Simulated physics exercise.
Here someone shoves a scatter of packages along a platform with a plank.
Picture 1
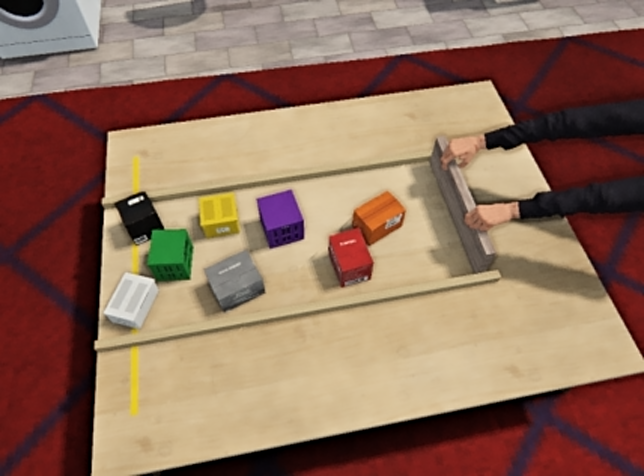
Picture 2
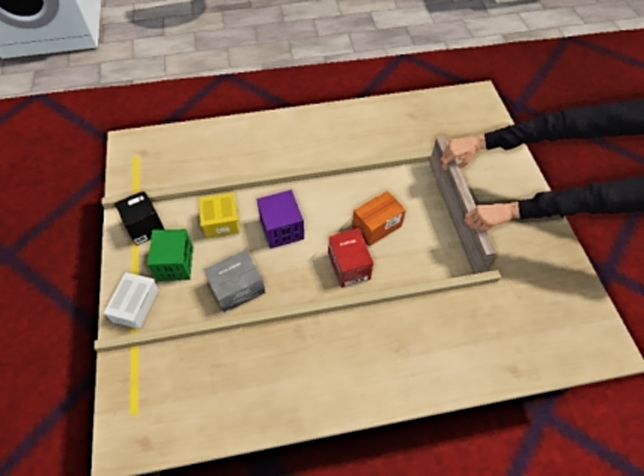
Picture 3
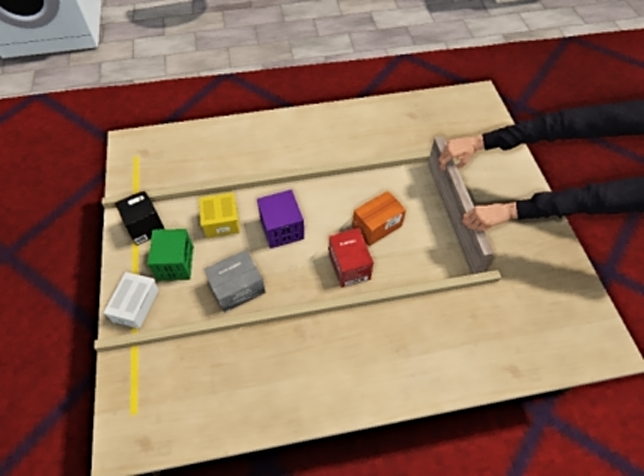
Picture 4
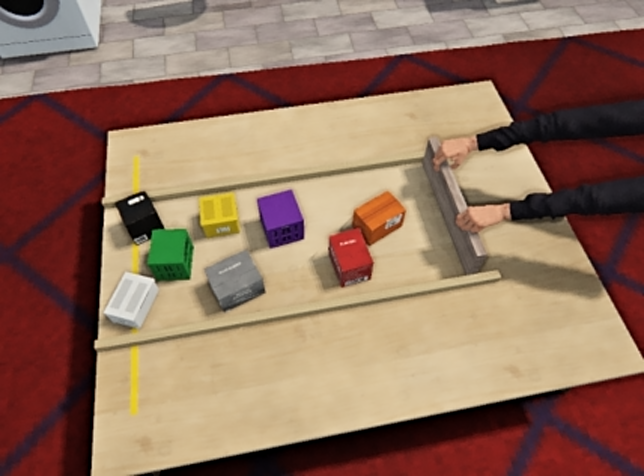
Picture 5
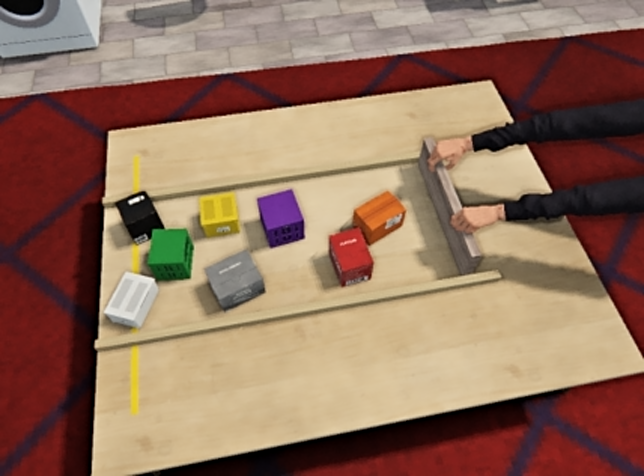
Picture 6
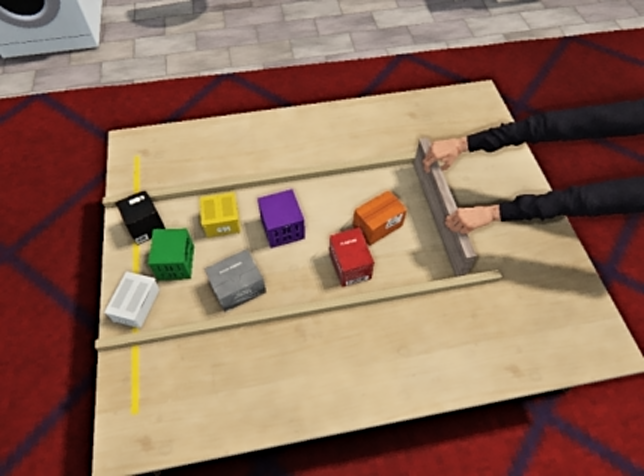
Plank held by two hands sliding slightly left along a wooden platform toward scattered colourful boxes, which stay still.
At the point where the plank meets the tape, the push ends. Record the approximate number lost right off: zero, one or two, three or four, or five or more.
You'd find the ones that came down come in at more than four here.
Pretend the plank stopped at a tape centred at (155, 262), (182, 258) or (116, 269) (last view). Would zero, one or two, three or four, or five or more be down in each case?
Five or over; 3 or 4; five or more.
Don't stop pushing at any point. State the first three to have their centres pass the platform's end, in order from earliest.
Black parcel, yellow tote, green crate.
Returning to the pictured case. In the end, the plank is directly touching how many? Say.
So the total is 2.
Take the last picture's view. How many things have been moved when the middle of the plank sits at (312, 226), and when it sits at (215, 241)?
At the one place 4, at the other 8.
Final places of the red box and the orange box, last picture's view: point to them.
The red box comes to rest close to (114, 290), while the orange box rests close to (109, 255).
Soon after, none off yet; white tote at rest near (134, 300); black parcel at rest near (141, 217); green crate at rest near (172, 255).
After that, none off yet; white tote displaced a little near (124, 309); black parcel displaced about its own width near (104, 216); green crate displaced about its own width near (142, 263).
In the end, the number that fall off is five or more; gone, purple crate, grey box, yellow tote, green crate, black parcel and white tote.
